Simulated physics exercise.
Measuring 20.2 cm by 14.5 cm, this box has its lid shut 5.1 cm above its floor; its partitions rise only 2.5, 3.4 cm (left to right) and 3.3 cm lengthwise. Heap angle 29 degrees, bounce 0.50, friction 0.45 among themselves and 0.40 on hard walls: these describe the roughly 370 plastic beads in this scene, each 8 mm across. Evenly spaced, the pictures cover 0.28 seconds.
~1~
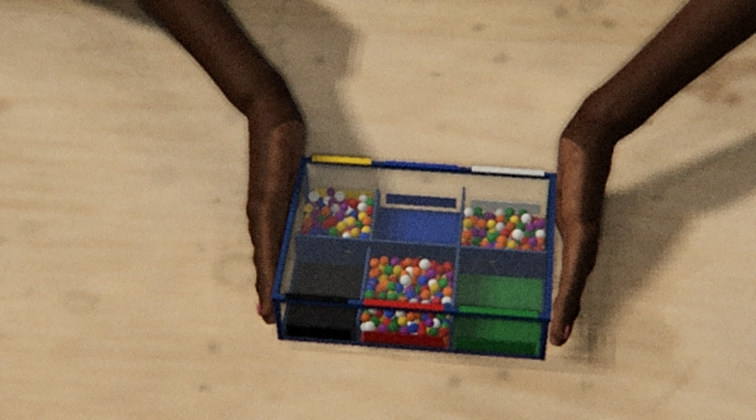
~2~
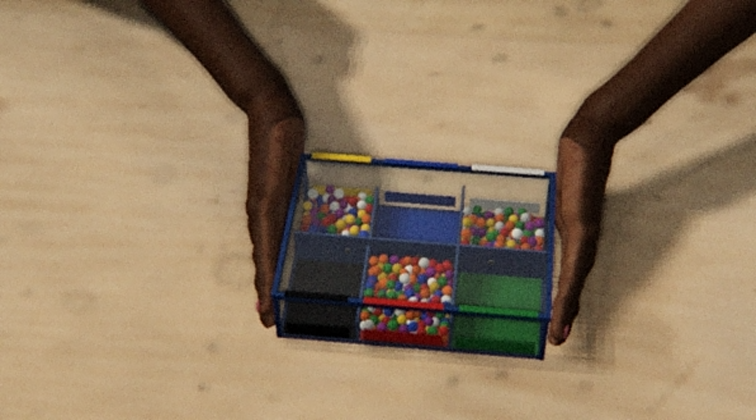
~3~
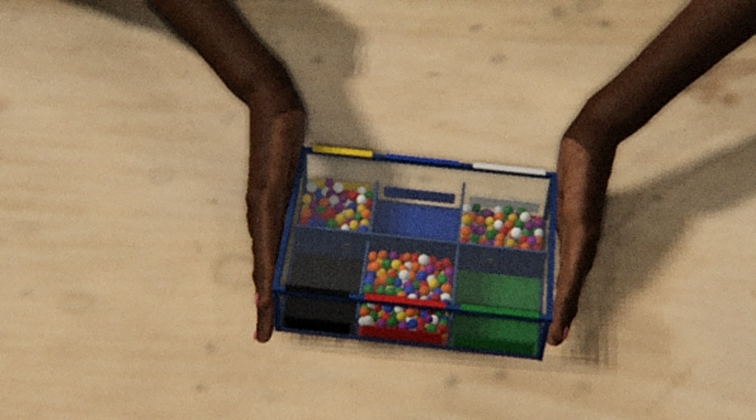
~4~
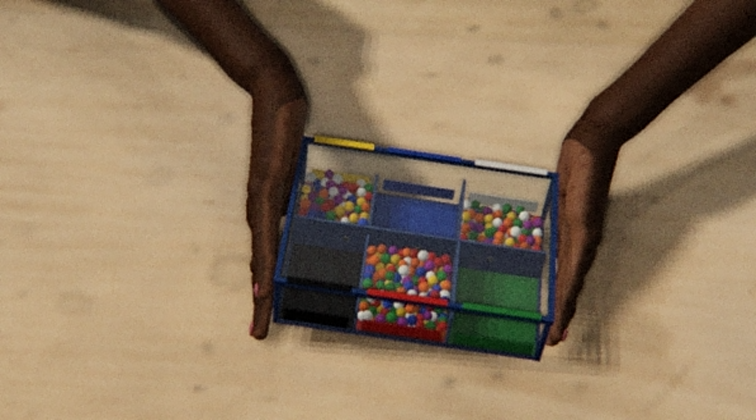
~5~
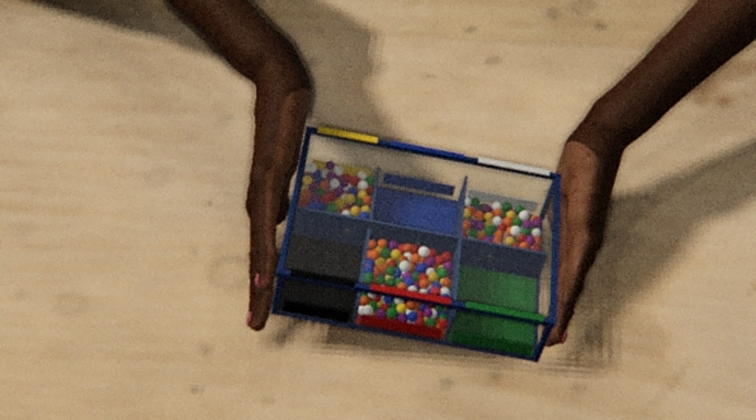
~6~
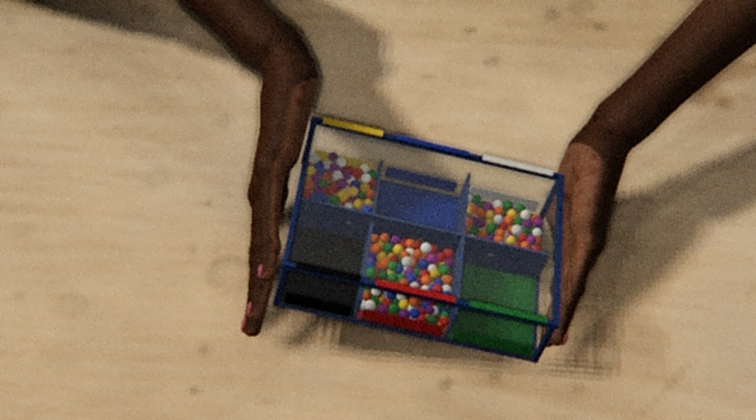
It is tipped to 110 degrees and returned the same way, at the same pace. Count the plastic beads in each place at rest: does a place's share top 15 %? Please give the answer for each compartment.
Red compartment: Tops it, blue compartment: Does not, green compartment: Tops it, yellow compartment: Does not, white compartment: Tops it, black compartment: Does not.
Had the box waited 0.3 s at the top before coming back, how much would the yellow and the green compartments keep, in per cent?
Yellow 0; green 40.
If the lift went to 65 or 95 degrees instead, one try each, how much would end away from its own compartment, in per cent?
Try one gives around 10 %, try two around 45 %.
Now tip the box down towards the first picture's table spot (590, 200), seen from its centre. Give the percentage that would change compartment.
The share comes to about 55 in a hundred.
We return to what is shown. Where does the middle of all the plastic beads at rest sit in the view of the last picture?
Somewhere near (497, 284) in the last picture.
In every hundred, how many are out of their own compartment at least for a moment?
Estimate: Near 55 %.
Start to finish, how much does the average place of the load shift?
Net shift: Approx. 7.0 cm.
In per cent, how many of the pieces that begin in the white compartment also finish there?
It works out to near 100 percent.
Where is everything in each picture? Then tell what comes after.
The first frame shows box tilt 0 degrees, front corners at (278, 296) and (546, 316); red 40 %, yellow 35 %, white 25 %.
The second frame shows box tilt 1 degrees, front corners at (277, 294) and (546, 316).
The third frame shows box tilt 3 degrees, front corners at (278, 288) and (547, 317), lowest corner right front.
The fourth frame shows box tilt 7 degrees, front corners at (280, 279) and (548, 318), lowest corner right front.
The fifth frame shows box tilt 10 degrees, front corners at (283, 271) and (550, 320), lowest corner right front.
The sixth frame shows box tilt 13 degrees, front corners at (288, 263) and (553, 322), lowest corner right front; red 40 %, yellow 35 %, white 25 %.
Then, 1.58 s after the last picture, tilt 110 degrees; red 30 %, blue 10 %, green 25 %, yellow 5 %, white 35 %.
Then, 2.63 s after the last picture, tilt 51 degrees; red 25 %, green 35 %, white 40 %.
Then, 3.66 s after the last picture, tilt 0 degrees; red 20 %, green 35 %, white 40 %.
In the end, red 20 %, blue 0 %, green 35 %, yellow 0 %, white 40 %, black 0 %.
